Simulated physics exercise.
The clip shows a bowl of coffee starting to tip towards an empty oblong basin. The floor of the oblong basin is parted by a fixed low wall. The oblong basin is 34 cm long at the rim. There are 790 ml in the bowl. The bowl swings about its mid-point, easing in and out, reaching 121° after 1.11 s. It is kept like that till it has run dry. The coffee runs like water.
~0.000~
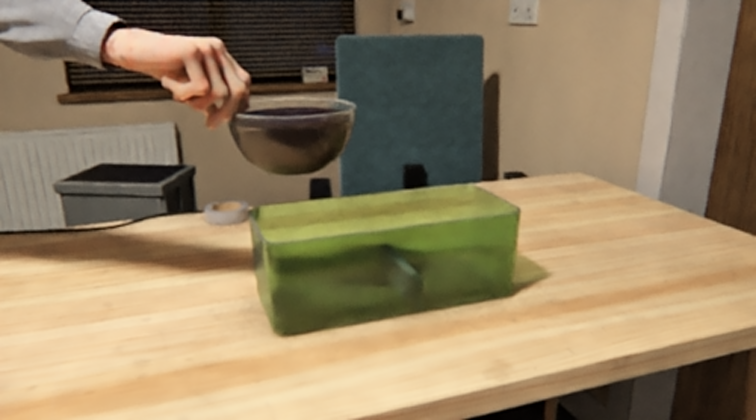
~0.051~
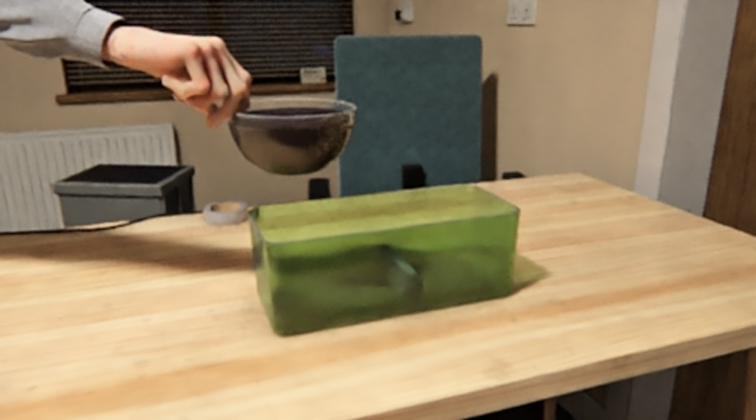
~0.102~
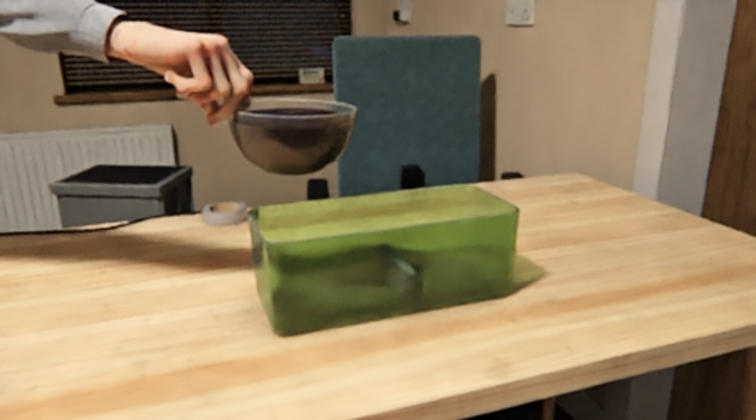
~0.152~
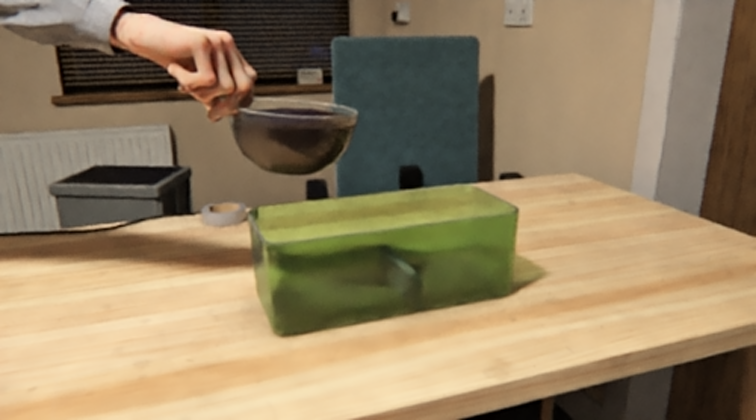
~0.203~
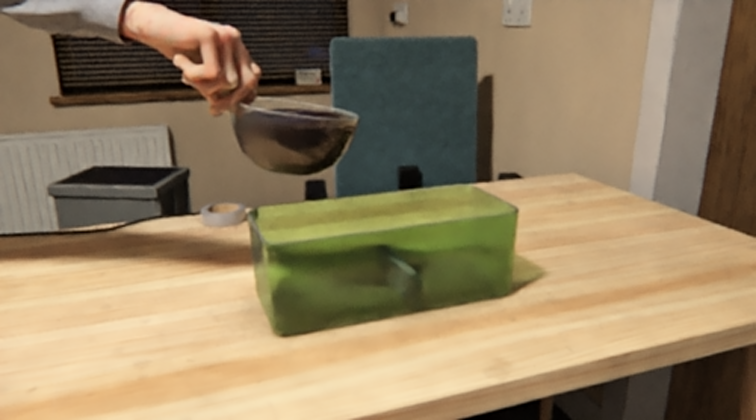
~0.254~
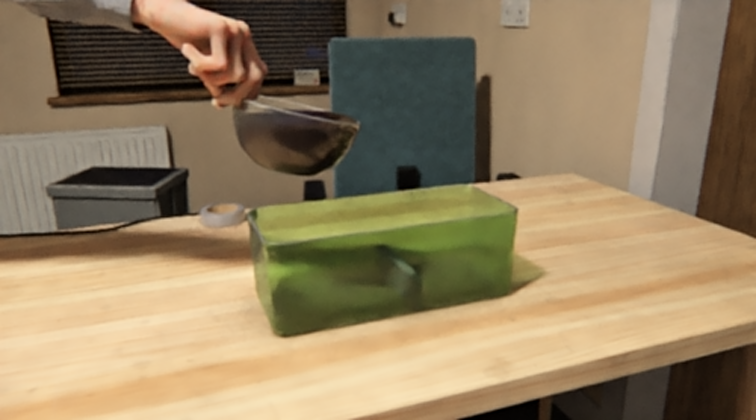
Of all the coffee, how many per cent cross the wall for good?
Roughly 44 per cent is past the wall.
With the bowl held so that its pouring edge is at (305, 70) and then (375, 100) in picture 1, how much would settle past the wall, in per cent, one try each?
First 5, then 70 per cent.
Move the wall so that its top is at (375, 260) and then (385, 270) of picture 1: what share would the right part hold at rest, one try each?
In turn about 75 and 60 per cent.
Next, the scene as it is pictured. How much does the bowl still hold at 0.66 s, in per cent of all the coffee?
About 28 per cent.
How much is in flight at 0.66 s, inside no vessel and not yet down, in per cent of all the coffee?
Near 30 in a hundred.
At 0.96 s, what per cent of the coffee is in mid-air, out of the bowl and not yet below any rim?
About 1 per cent.
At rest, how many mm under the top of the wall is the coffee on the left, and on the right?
Some 28 mm on the left and 26 mm on the right.
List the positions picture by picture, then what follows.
In the first picture, it leans 0°; its right rim is at (352, 105); the coffee meets the walls at (230, 120) and (348, 112); the oblong basin's rim runs from (256, 226) to (497, 198); the wall's top is at (400, 261).
In the second picture, it leans 1°; its right rim is at (352, 106); the coffee meets the walls at (230, 120) and (348, 113).
In the third picture, it leans 3°; its right rim is at (353, 108); the coffee meets the walls at (230, 120) and (349, 114).
In the fourth picture, it leans 6°; its right rim is at (354, 112); the coffee meets the walls at (232, 118) and (349, 115).
In the fifth picture, it leans 10°; its right rim is at (355, 117); the coffee meets the walls at (234, 119) and (351, 116).
In the sixth picture, it leans 15°; its right rim is at (356, 123); the coffee meets the walls at (236, 120) and (354, 118).
After 0.66 s the tilt is 78° and 29 per cent is still to pour, 15 is left of the wall and 26 right of it.
After 0.96 s the tilt is 116° and 0 per cent is still to pour, 56 is left of the wall and 43 right of it.
After 1.27 s the tilt is 121° and 0 per cent is still to pour, 55 is left of the wall and 44 right of it.
After 1.61 s the tilt is 121° and 0 per cent is still to pour, 55 is left of the wall and 44 right of it.
In the end 55 per cent lies left of the wall, 44 right of it and 1 outside.
